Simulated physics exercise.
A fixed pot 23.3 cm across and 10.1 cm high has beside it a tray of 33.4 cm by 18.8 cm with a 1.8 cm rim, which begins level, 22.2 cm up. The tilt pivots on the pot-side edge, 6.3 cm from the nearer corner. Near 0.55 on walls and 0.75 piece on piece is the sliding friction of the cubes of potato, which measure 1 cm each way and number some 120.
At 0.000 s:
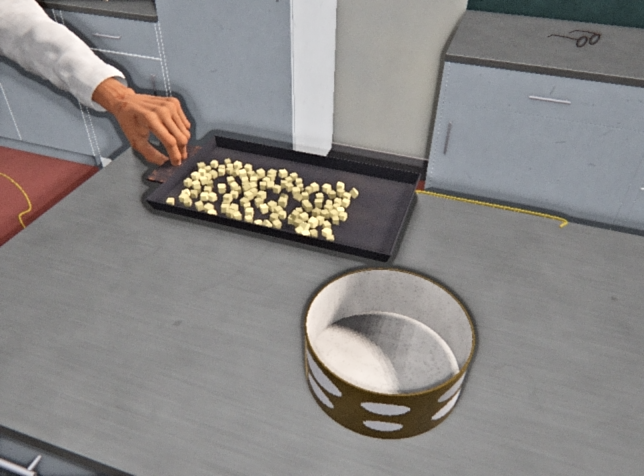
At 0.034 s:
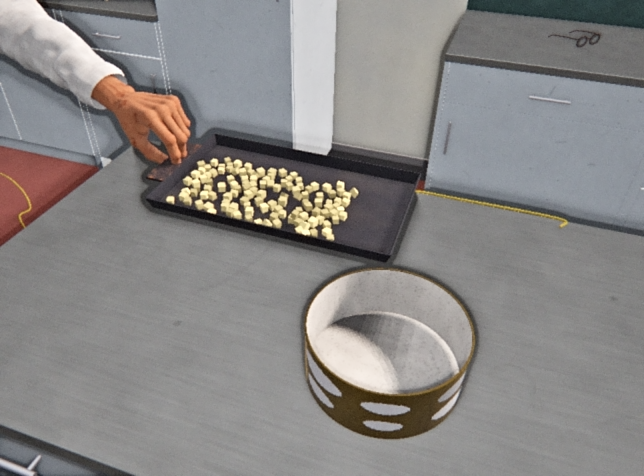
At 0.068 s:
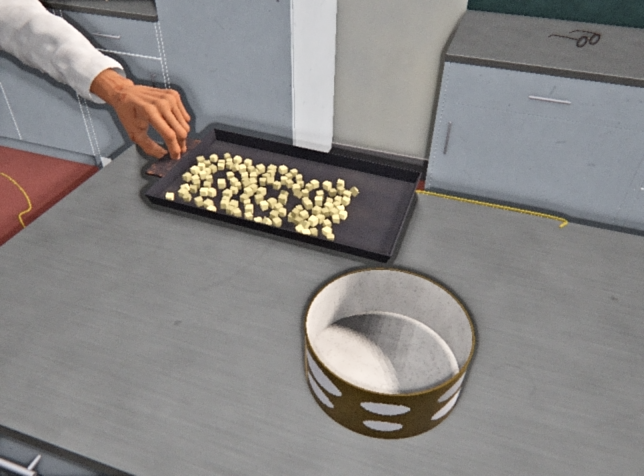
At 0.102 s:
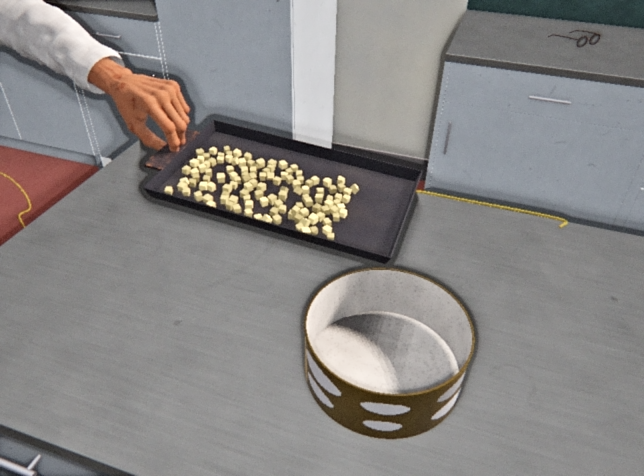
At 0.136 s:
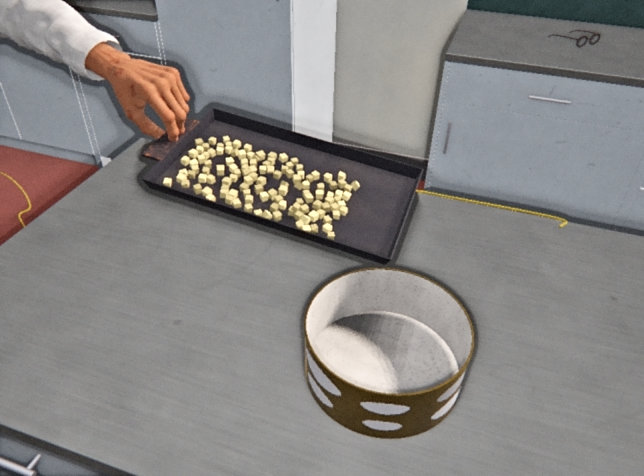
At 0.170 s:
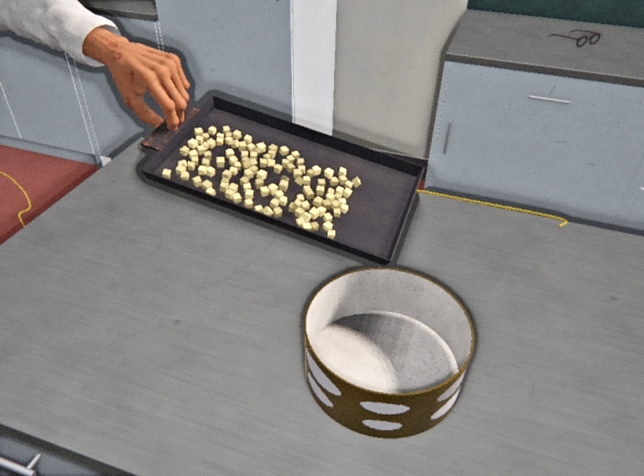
A dark tray scattered with small pale cubes sat level on a grey counter behind a round pot, then a hand at its left end slowly raised that side, leaving the tray slightly tilted.
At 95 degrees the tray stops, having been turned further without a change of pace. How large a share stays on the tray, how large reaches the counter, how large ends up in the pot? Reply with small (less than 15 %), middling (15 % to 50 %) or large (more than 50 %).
Left on the tray - small, counter - small, pot - large.
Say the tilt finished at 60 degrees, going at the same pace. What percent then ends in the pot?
It would be near 70 per cent.
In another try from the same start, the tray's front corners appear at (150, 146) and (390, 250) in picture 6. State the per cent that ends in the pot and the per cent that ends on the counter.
Final per cent - pot 40, counter 60.
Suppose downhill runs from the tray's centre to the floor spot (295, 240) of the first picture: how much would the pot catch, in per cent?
Roughly 60 percent of them.
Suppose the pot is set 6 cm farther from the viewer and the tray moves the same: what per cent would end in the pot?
Roughly 65 per cent.
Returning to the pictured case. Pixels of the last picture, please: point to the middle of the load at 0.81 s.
Approximately (393, 295) in the last picture.
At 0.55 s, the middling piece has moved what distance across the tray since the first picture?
4 cm.
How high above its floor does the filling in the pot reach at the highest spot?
Close to 2.0 cm up.
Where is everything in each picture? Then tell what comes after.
In the first picture, tray tilt 0 degrees, front corners at (151, 198) and (387, 251); middle of the pieces at (261, 195); pot at (389, 324).
In the second picture, tray tilt 1 degrees, front corners at (151, 196) and (387, 251); middle of the pieces at (261, 194).
In the third picture, tray tilt 2 degrees, front corners at (151, 192) and (387, 252); middle of the pieces at (261, 192).
In the fourth picture, tray tilt 5 degrees, front corners at (149, 186) and (387, 253), lowest corner right front; middle of the pieces at (261, 187).
In the fifth picture, tray tilt 8 degrees, front corners at (148, 177) and (388, 255), lowest corner right front; middle of the pieces at (261, 181).
In the sixth picture, tray tilt 12 degrees, front corners at (147, 168) and (388, 256), lowest corner right front; middle of the pieces at (262, 175); pot at (388, 323). Its pace works out near 105 degrees a second.
After 0.55 s, tilt 52 degrees; the tray holds 100 %, the pot 0 %.
After 0.81 s, tilt 79 degrees; the tray holds 35 %, the pot 20 %.
After 1.17 s, tilt 95 degrees; the tray holds 0 %, the pot 100 %.
At rest (2.0 s), tray 0 %, counter 0 %, pot 100 %.
